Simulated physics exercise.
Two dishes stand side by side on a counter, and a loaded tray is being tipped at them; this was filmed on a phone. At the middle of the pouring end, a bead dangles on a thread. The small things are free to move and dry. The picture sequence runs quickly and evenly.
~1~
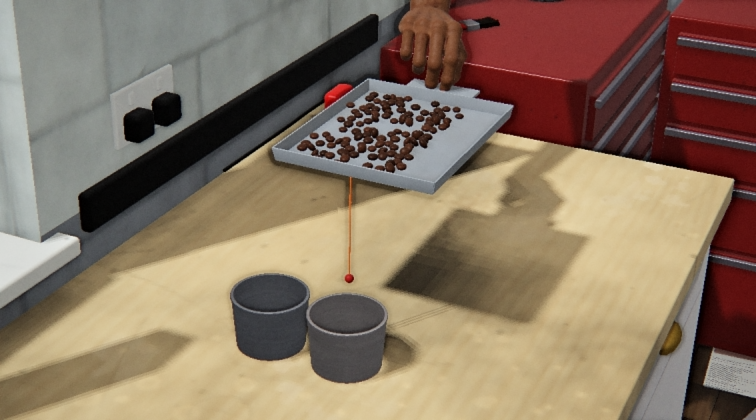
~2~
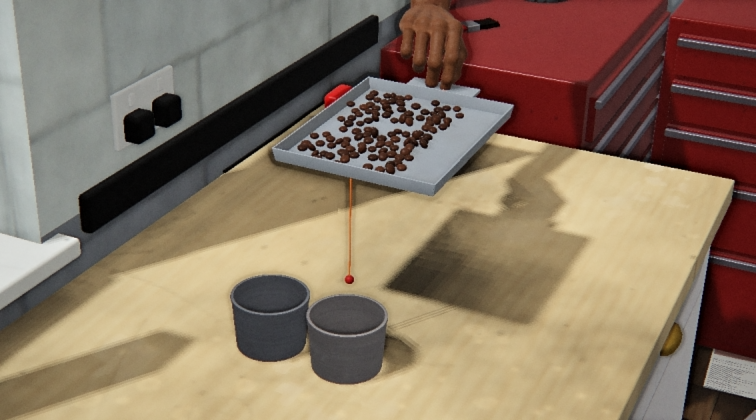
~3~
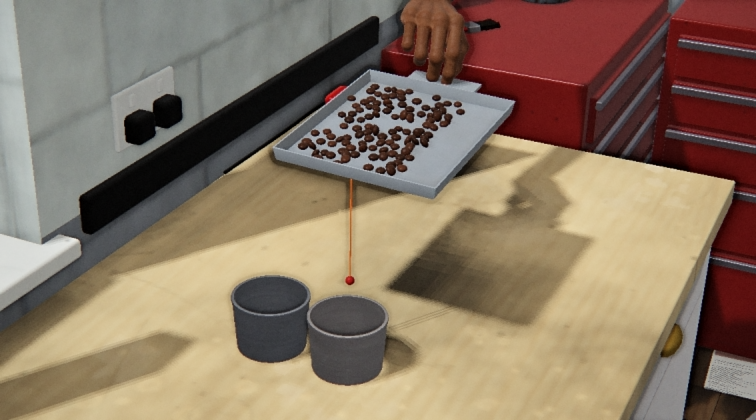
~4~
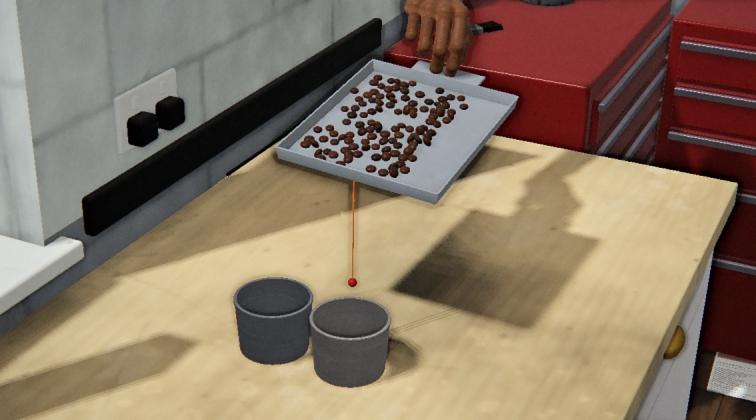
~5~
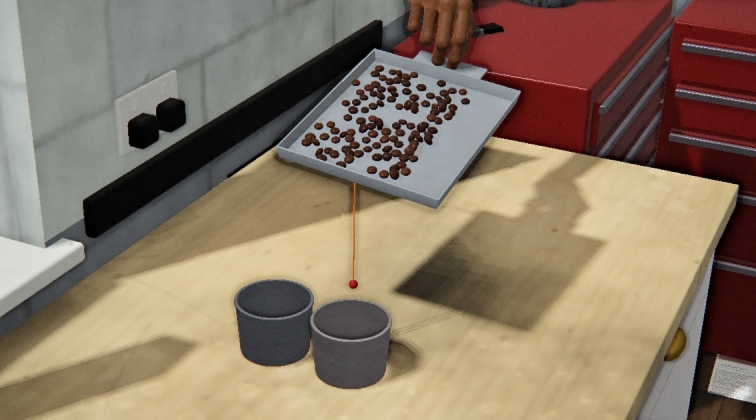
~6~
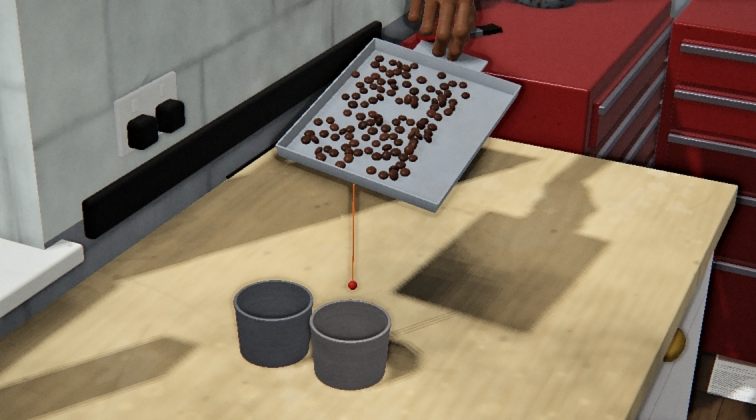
On a light wooden counter, a hand held a gray tray of small brown pieces above two dark cups, then gradually tilted it, raising the far side while the front right corner dipped lowest.
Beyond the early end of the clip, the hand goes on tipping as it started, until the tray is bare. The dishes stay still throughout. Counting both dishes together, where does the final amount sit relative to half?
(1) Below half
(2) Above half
Below half (1).
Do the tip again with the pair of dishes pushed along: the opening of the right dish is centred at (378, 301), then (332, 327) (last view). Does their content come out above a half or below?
Well, a minority share the first time and a minority share the next.
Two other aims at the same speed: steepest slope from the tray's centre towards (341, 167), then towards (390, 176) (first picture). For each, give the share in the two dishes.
The first gives 80 %, the second 30 %.
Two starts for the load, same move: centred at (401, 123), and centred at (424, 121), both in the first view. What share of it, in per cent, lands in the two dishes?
In order, 0 % then 0 %.
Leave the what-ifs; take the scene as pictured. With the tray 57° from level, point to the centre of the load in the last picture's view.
Around (416, 184).
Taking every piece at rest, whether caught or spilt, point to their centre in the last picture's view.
Last view, centre at rest - approx. (427, 373).
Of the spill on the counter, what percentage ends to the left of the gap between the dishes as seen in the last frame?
Looks like close to 0 per cent of it.
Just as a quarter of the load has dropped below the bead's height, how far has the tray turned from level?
That would be about 70 degrees from level.
Just after the last frame, tray tipped steeply; almost all on the tray; just a few in the air.
A moment on, tray tipped right over; roughly a third on the tray; just a few in the right dish; roughly half outside both; about a tenth in the air.
Further on, tray tipped past a quarter turn; just a few in the right dish; almost all outside both.
When it is over, tray tipped past a quarter turn; just a few in the right dish; not one in the left dish; almost all outside both.
